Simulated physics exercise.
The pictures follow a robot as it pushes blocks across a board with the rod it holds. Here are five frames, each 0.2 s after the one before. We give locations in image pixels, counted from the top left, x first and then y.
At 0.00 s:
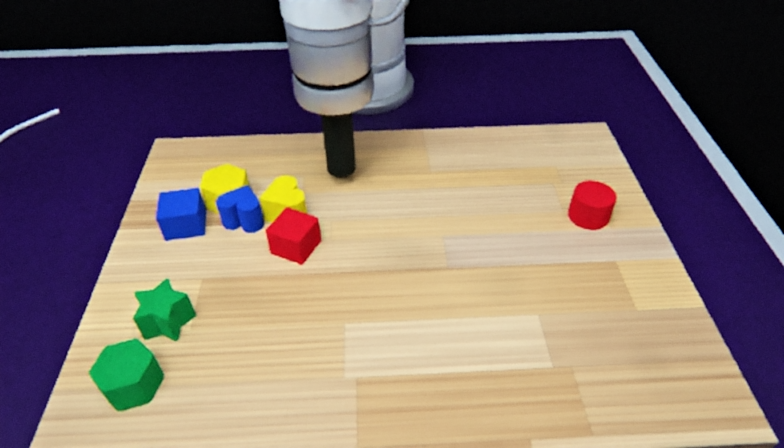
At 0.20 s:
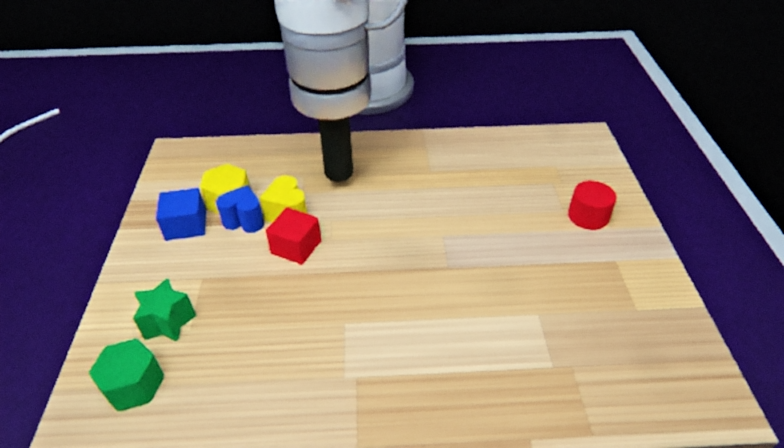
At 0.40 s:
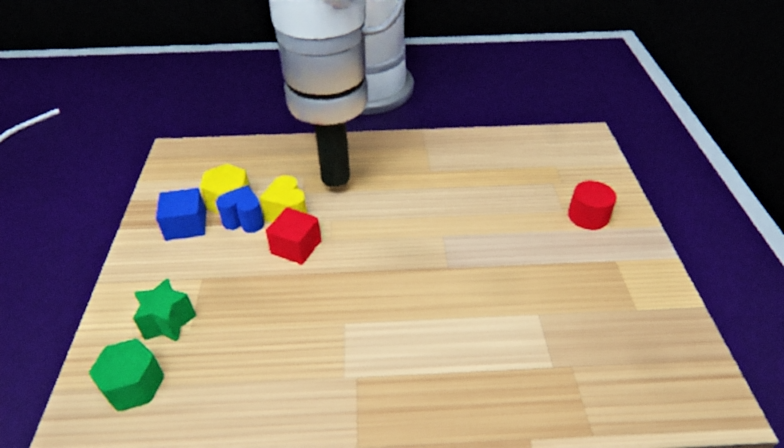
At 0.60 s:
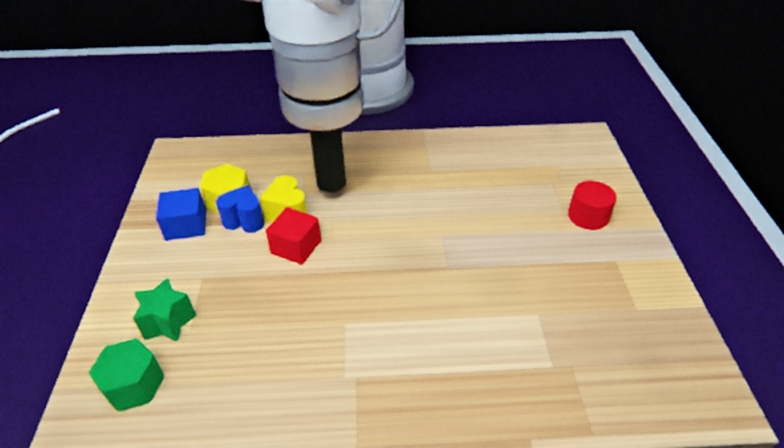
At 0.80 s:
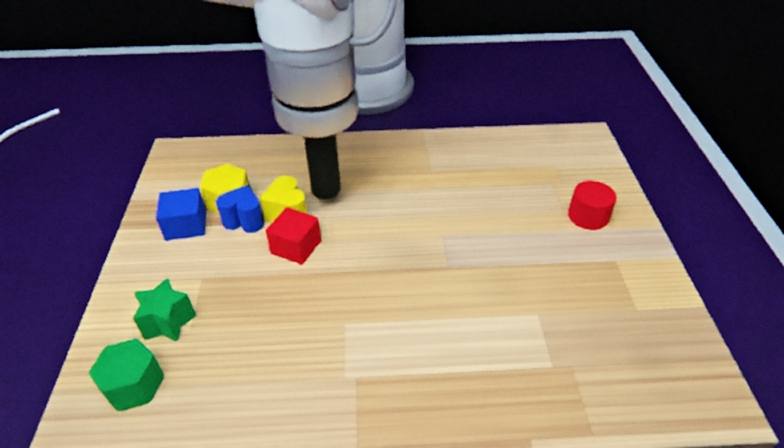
A robot arm moves its black rod slightly down and left above still coloured blocks.
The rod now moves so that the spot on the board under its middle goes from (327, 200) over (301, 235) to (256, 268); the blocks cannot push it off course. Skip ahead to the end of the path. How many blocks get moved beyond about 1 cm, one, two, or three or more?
I'd put the number at two.
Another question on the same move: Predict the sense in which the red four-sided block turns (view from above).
Looking down: Anticlockwise.
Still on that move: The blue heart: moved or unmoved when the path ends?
Once the path ends, it is where it was.
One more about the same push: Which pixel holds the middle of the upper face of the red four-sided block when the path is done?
It sits at (230, 274).
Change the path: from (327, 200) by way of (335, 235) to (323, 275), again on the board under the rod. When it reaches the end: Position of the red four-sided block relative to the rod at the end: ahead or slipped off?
It is off to the side or behind.
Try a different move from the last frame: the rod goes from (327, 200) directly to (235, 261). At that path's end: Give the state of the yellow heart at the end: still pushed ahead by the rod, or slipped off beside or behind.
That block remains ahead.
The first path, step by step. One third of the way, rod (310, 214); yellow heart (279, 196), turned 35° clockwise; red four-sided block (288, 227), turned 20° anticlockwise.
Two thirds of the way, rod (286, 237); yellow heart (276, 200), turned 75° clockwise; red four-sided block (262, 250), turned 15° anticlockwise.
At the end, rod (254, 258); blue heart still; yellow heart (276, 200), turned 75° clockwise; red four-sided block (230, 274), turned 25° anticlockwise.
